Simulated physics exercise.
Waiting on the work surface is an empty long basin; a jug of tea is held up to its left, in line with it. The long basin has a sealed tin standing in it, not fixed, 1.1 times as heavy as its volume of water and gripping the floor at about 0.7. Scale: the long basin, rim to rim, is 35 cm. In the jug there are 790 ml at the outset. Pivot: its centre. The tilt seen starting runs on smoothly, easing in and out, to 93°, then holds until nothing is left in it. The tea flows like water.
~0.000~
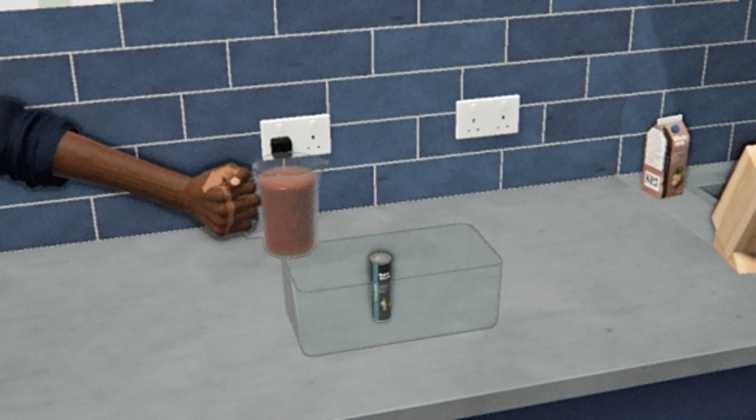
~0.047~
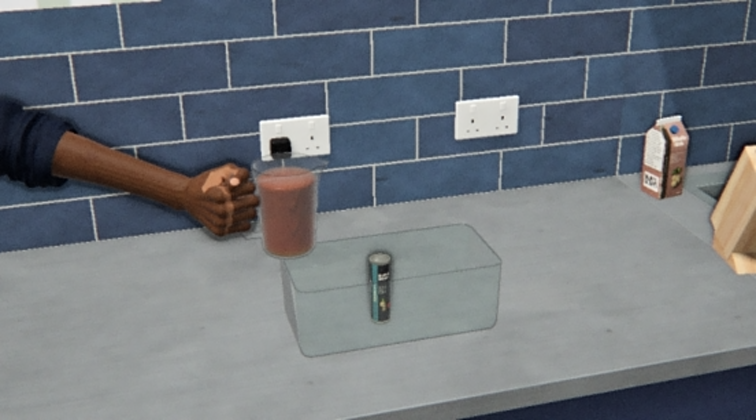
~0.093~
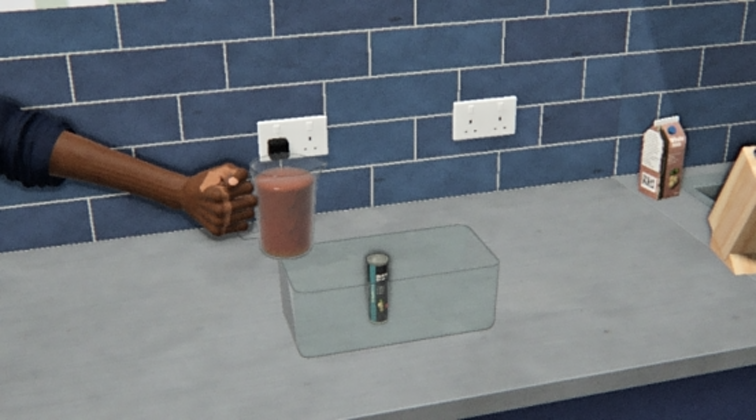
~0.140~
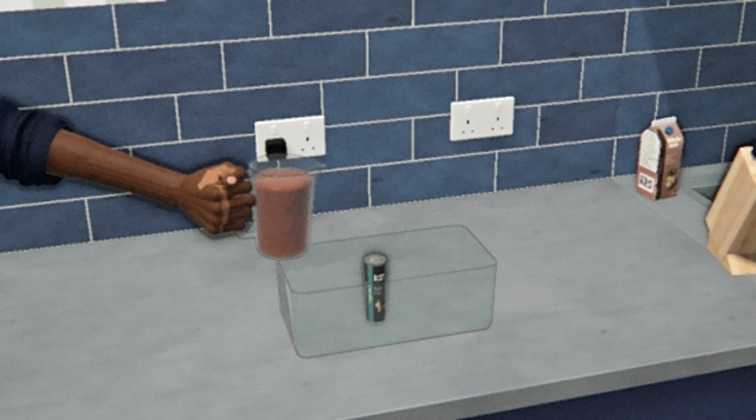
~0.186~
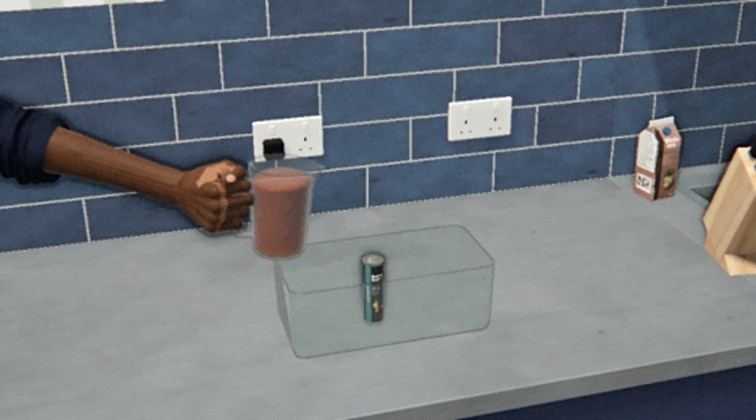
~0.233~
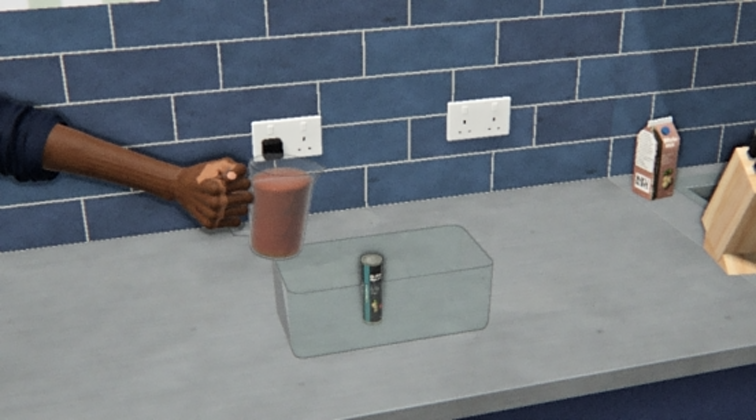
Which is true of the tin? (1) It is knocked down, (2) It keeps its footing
1, it is knocked down.
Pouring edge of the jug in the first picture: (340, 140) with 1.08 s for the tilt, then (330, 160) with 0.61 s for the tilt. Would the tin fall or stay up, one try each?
Try 1: Still standing; try 2: Tipped over.
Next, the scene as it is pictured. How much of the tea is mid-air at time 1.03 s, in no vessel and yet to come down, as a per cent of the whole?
Around 14 percent of the liquid.
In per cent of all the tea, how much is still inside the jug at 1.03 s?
Some 54 per cent.
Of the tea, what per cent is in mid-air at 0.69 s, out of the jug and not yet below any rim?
My guess is roughly 8 %.
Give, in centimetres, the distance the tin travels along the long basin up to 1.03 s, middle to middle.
Estimate: Around 0 cm.
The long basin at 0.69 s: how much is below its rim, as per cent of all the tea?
Around 1%.
By 0.69 s the tilt is 54° and 91 per cent is still to pour; the tin stands where it began.
By 1.03 s the tilt is 85° and 54 per cent is still to pour; the tin stands where it began.
By 1.38 s the tilt is 93° and 14 per cent is still to pour; the tin leans 48°.
By 1.76 s the tilt is 93° and 3 per cent is still to pour; the tin lies on its side.
At rest the tin lies on its side.
